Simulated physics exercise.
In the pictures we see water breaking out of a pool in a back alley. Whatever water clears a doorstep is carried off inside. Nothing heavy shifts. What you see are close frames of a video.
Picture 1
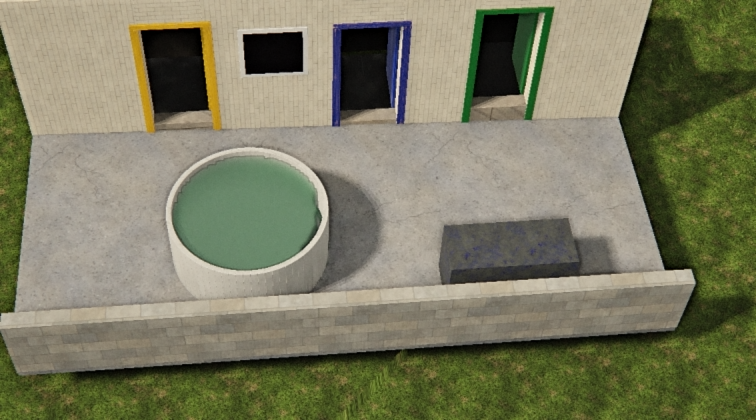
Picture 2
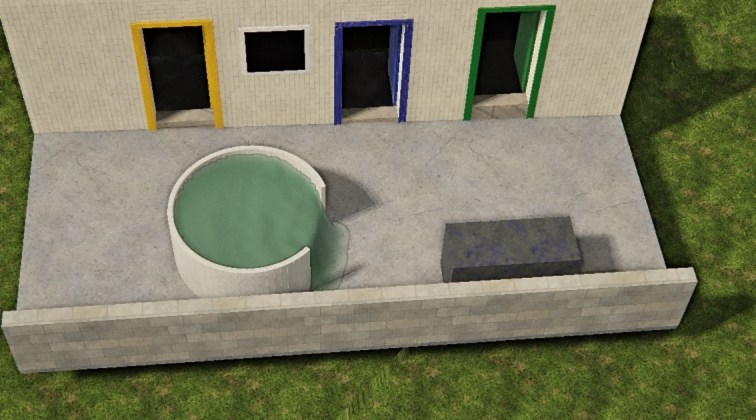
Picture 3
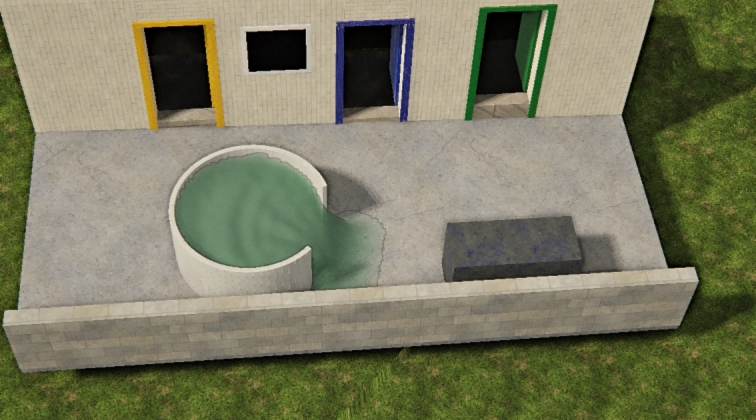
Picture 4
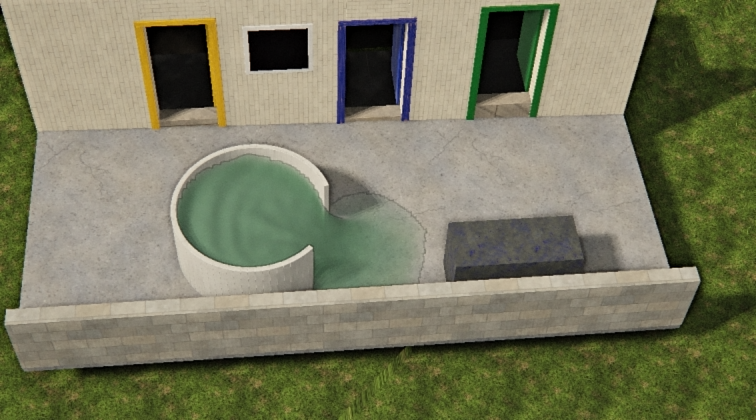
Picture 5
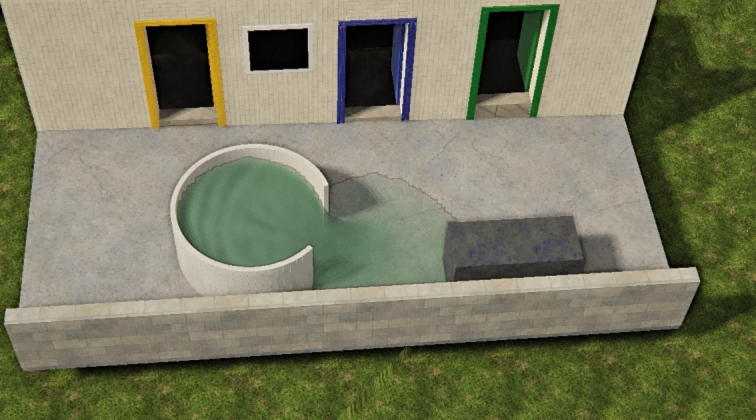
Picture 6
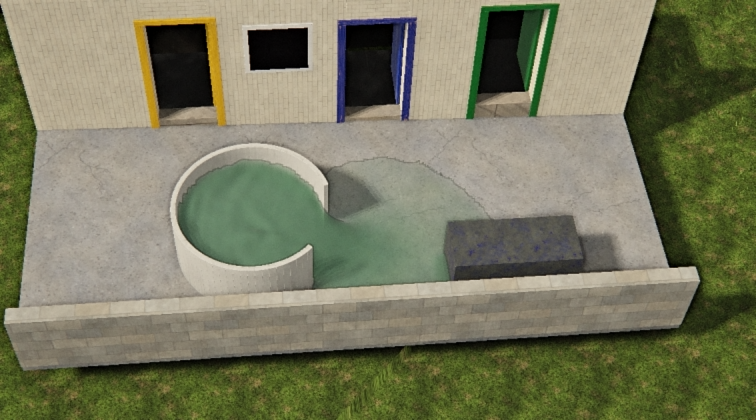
A round pool opens on its right side and green water spreads across the paving.
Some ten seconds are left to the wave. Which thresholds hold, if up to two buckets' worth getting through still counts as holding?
The green door holds; the blue door holds; the yellow door holds.
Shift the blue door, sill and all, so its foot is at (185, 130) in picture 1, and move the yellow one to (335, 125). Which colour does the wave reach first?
My answer is the green one.
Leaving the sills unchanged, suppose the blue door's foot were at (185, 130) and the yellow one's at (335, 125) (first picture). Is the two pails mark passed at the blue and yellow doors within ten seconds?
In short: Blue door keeps below it, yellow door lets less in.
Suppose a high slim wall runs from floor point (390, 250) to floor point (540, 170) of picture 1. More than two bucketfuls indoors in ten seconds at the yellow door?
The yellow one falls short of the threshold.
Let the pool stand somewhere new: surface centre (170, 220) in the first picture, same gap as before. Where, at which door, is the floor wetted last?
Answer: The door marked yellow.
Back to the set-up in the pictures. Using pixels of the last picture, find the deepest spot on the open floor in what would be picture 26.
At about (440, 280).
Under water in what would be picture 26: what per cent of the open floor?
That should be about 55 %.
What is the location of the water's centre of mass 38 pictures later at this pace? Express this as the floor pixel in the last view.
It is near (385, 224).
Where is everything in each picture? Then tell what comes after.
In the first frame, the round pool at (248, 212) is whole and still.
In the second frame, water pours out at (324, 244) and has run to a hidden place.
In the third frame, water pours out at (325, 246) and has run to (373, 224).
In the fourth frame, the front is at (416, 228), out from the gap at (327, 247).
In the fifth frame, water pours out at (326, 247) and has run to a hidden place.
In the sixth frame, the front is at a hidden place, out from the gap at (326, 246).
A moment on, water covers 45 % of the floor; the green door not reached, the blue door wet at the sill, nothing in, the yellow door not reached.
Next, water covers 50 % of the floor; the green door wet at the sill, nothing in, the blue door wet at the sill, nothing in, the yellow door not reached.
Then, water covers 55 % of the floor; the green door wet at the sill, nothing in, the blue door wet at the sill, nothing in, the yellow door not reached.
Later, water covers 70 % of the floor; the green door wet at the sill, nothing in, the blue door wet at the sill, nothing in, the yellow door not reached.
In the end, water covers 65 % of the floor; the green door wet at the sill, nothing in, the blue door wet at the sill, nothing in, the yellow door not reached.
